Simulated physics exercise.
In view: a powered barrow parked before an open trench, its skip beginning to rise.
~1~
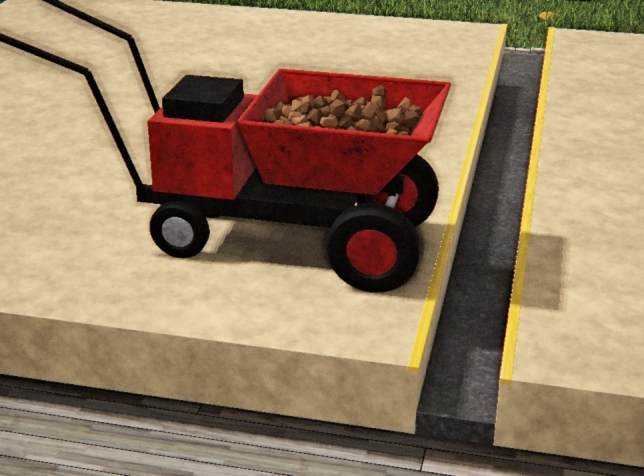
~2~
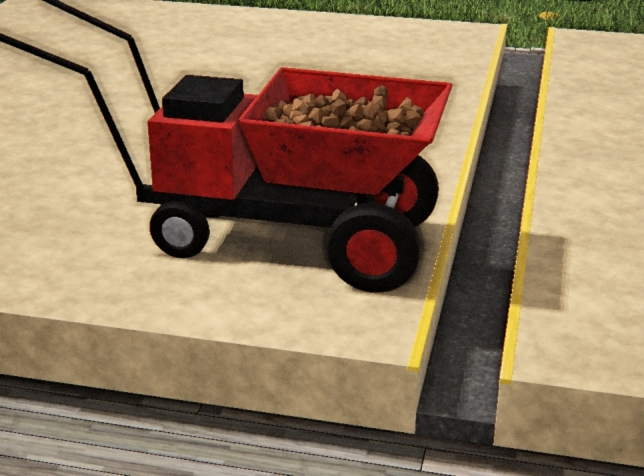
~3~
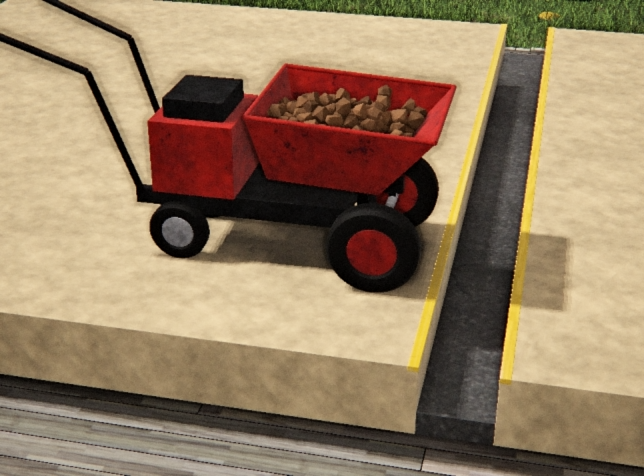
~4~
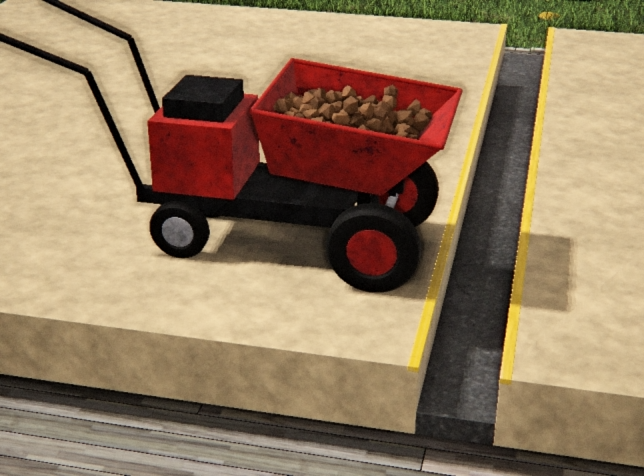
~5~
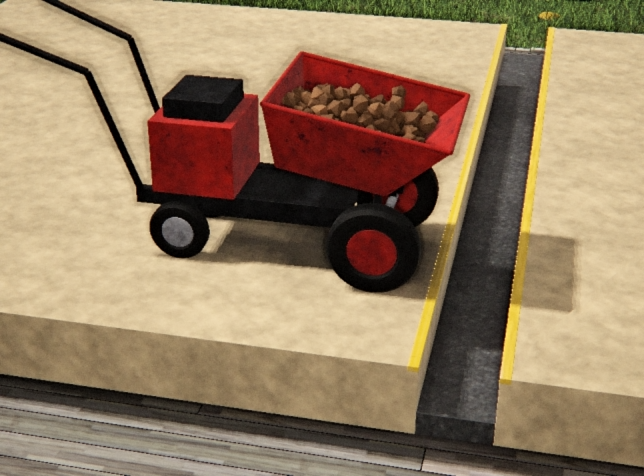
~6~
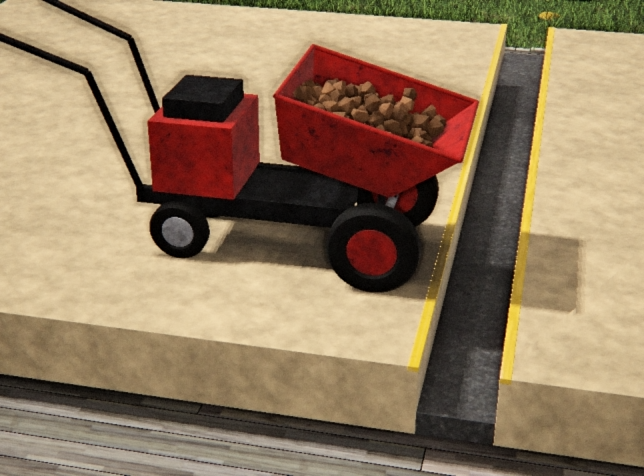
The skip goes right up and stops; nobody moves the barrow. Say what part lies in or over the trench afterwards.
In the trench: Less than half.
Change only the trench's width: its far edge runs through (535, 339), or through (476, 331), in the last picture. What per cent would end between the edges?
The first gives 60 %, the second 0 %.
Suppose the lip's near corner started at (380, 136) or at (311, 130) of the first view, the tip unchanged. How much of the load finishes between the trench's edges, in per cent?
First some 80, then 50 per cent.
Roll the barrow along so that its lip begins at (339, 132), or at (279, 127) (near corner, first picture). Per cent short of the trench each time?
In turn 0 and 30 in a hundred.
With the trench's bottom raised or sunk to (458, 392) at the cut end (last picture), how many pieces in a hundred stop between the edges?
Some 0 per cent.
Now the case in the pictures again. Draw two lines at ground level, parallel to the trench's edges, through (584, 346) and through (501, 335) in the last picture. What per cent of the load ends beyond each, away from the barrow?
The first gives 20 %, the second 50 %.
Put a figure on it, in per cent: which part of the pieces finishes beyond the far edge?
About 55 per cent.
Soon after the last picture, skip tipped steeply; all in the skip.
A little later, skip tipped right over; most in the skip; a stray few in or heaped over the trench; about a quarter beyond it; a stray few falling.
Later still, skip tipped right over; about half in the skip; a stray few in or heaped over the trench; about half beyond it.
At rest, skip tipped right over; about half in the skip; a stray few in or heaped over the trench; about half beyond it.
